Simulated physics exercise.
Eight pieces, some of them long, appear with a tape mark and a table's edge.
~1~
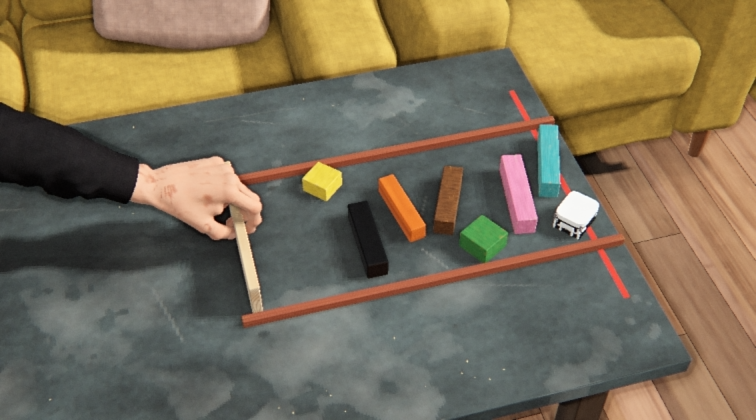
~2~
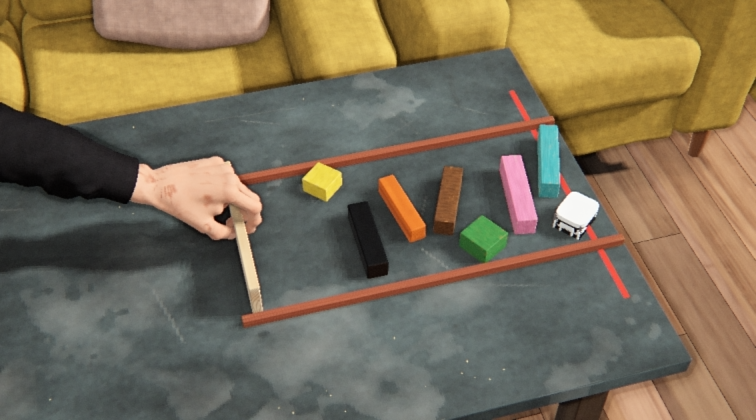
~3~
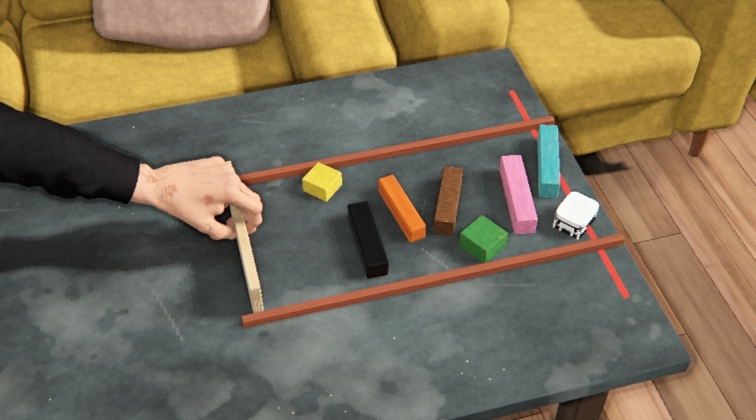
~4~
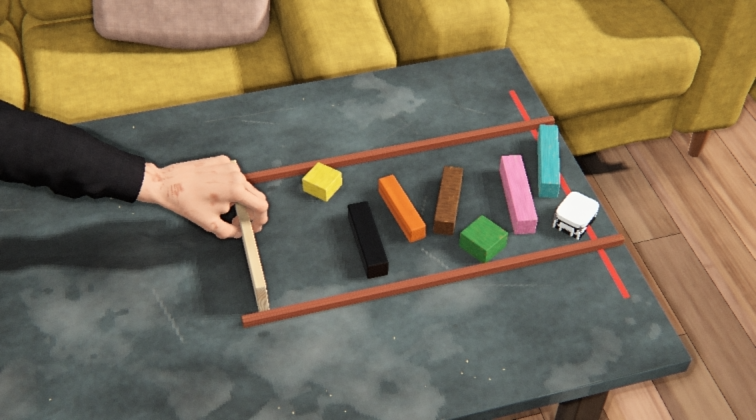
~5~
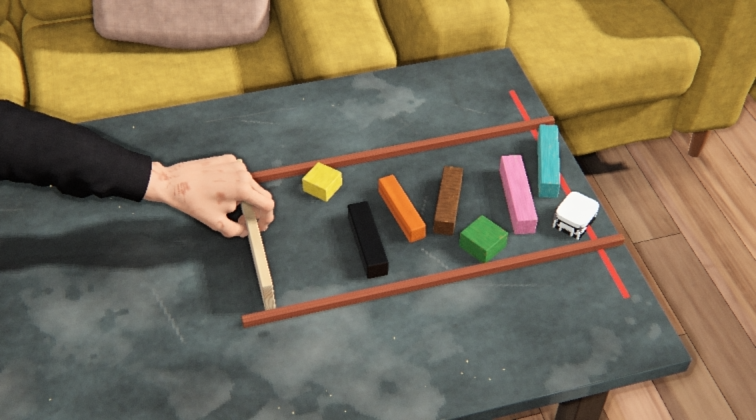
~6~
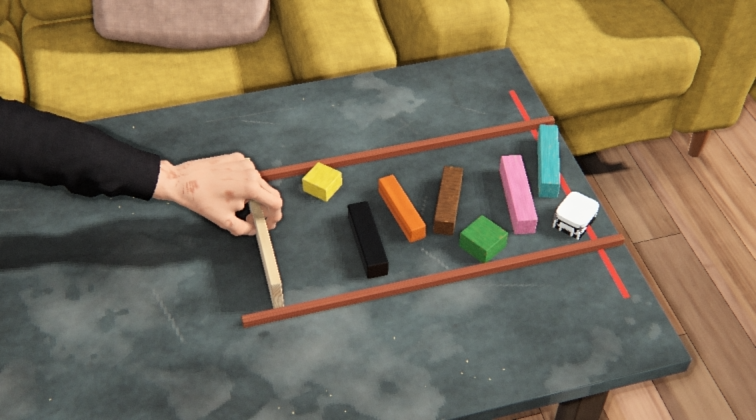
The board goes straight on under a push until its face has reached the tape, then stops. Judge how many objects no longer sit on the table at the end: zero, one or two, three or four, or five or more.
No longer on the table: Five or more.
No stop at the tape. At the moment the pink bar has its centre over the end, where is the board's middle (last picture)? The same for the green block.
For the pink bar, about (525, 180); for the green block, about (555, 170).
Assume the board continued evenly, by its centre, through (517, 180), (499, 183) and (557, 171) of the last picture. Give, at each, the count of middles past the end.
Respectively, 2, 1 and 5.
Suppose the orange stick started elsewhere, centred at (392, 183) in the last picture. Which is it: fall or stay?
It drops down.
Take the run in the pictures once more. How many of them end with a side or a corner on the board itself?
The count in contact is 2.
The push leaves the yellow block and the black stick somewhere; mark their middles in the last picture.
Yellow block at (557, 140), black stick at (584, 194).
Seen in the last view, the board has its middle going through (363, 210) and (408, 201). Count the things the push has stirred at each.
Up to then 2, and up to the other point 4.
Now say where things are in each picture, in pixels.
The first frame shows turquoise bar (548, 160); white case (576, 216); pink bar (518, 194); board (241, 235); tape (564, 184).
The second frame shows white case (576, 216); black stick (368, 239).
The third frame shows pink bar (518, 194); orange stick (401, 208).
The fourth frame shows turquoise bar (548, 160); green block (483, 240).
The fifth frame shows white case (576, 216); board (253, 233).
The sixth frame shows turquoise bar (548, 160); white case (576, 216); pink bar (518, 194); board (261, 231); tape (564, 184).
Soon after, none off yet; turquoise bar at rest near (548, 160); white case at rest near (576, 216); pink bar at rest near (518, 194).
In the end, the number that fall off is five or more; gone, orange stick, brown bar, green block, pink bar, white case and turquoise bar.
